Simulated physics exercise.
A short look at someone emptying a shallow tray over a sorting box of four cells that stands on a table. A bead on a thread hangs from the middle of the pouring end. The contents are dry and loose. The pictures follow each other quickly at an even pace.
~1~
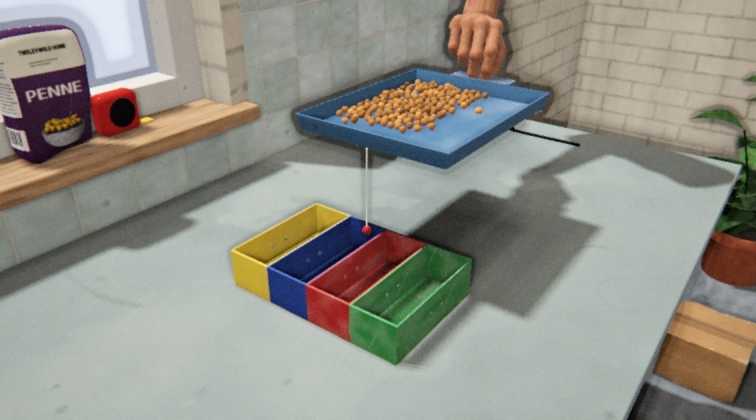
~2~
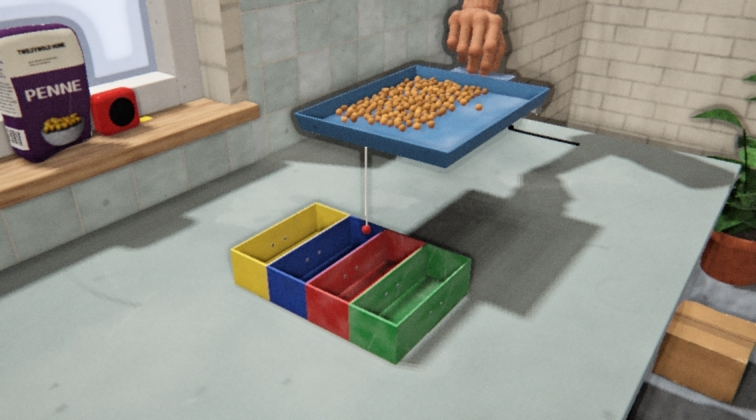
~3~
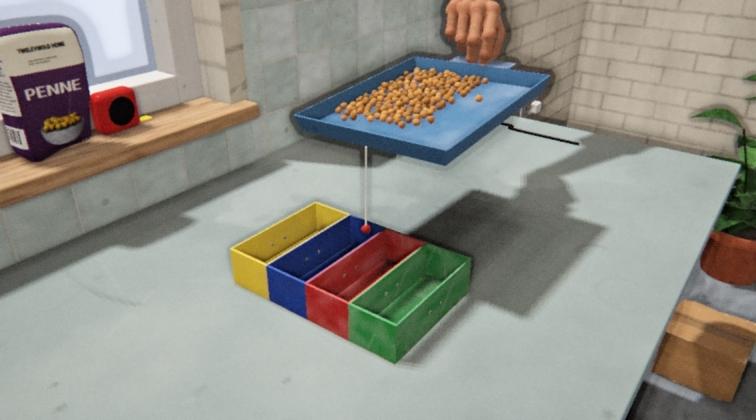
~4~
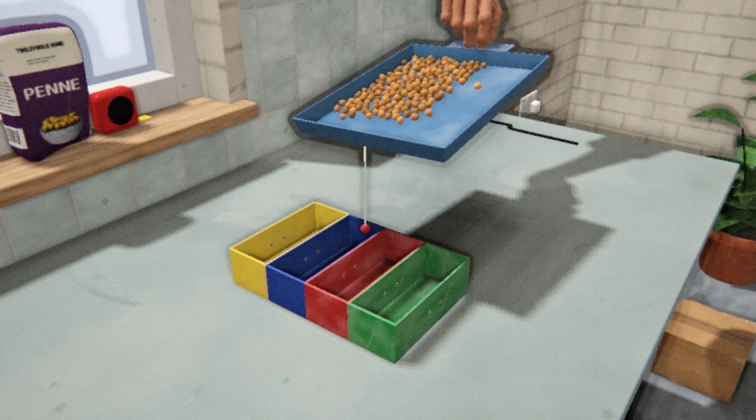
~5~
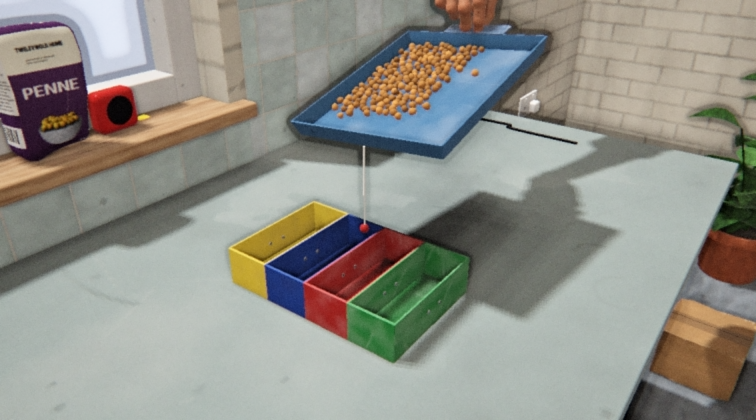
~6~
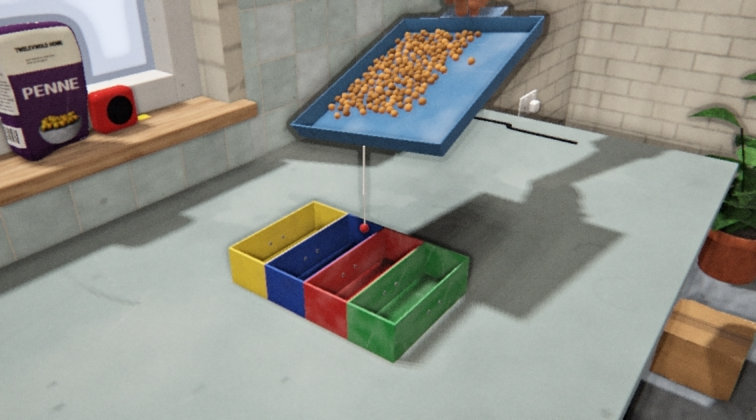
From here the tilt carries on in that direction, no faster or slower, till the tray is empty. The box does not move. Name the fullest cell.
The yellow one ends fullest.
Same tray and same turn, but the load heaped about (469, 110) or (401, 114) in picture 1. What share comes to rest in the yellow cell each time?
First some 50, then 60 per cent.
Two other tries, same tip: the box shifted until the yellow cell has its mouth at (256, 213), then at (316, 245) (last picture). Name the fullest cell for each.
In turn: The blue cell; yellow.
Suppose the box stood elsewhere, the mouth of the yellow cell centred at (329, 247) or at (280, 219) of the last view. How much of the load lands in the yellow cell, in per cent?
First some 10, then 50 per cent.
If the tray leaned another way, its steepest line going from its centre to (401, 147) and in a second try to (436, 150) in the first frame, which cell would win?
The first try: The cell in green. The second: The cell in green.
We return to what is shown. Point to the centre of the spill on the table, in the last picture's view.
Near (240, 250).
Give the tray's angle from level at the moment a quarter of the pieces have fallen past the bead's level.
Around 85° of tilt.
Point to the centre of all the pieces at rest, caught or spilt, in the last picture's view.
At about (292, 258).
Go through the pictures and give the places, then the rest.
The first frame shows corners of the pouring end near (301, 113) and (447, 151), level; middle of the load near (420, 104), roasted chickpeas; bead on its thread near (367, 230); yellow cell near (251, 272); blue cell near (288, 290); red cell near (328, 309); green cell near (373, 331).
The second frame shows corners of the pouring end near (301, 113) and (446, 150), level; middle of the load near (420, 101).
The third frame shows corners of the pouring end near (300, 114) and (445, 148), tipped barely, lowest at the left corner; middle of the load near (419, 94).
The fourth frame shows corners of the pouring end near (298, 117) and (443, 145), tipped a little, lowest at the left corner; middle of the load near (418, 85).
The fifth frame shows corners of the pouring end near (296, 120) and (440, 142), tipped clearly, lowest at the left corner; middle of the load near (415, 76).
The sixth frame shows corners of the pouring end near (296, 123) and (438, 140), tipped clearly, lowest at the left corner; middle of the load near (411, 68); yellow cell near (248, 270); blue cell near (285, 288); red cell near (326, 307); green cell near (371, 329).
Shortly afterwards, tray tipped steeply; all but a few on the tray; only a few in the yellow cell; a little falling or outside the box.
Next, tray tipped past a quarter turn; near a third on the tray; near a third in the yellow cell; a little in the blue cell; near a quarter falling or outside the box.
Some moments later, tray tipped past a quarter turn; the bulk in the yellow cell; a little in the blue cell; only a few in the red cell; a little falling or outside the box.
In the end, tray tipped past a quarter turn; the bulk in the yellow cell; a little in the blue cell; only a few in the red cell; none at all in the green cell; a little outside the box.
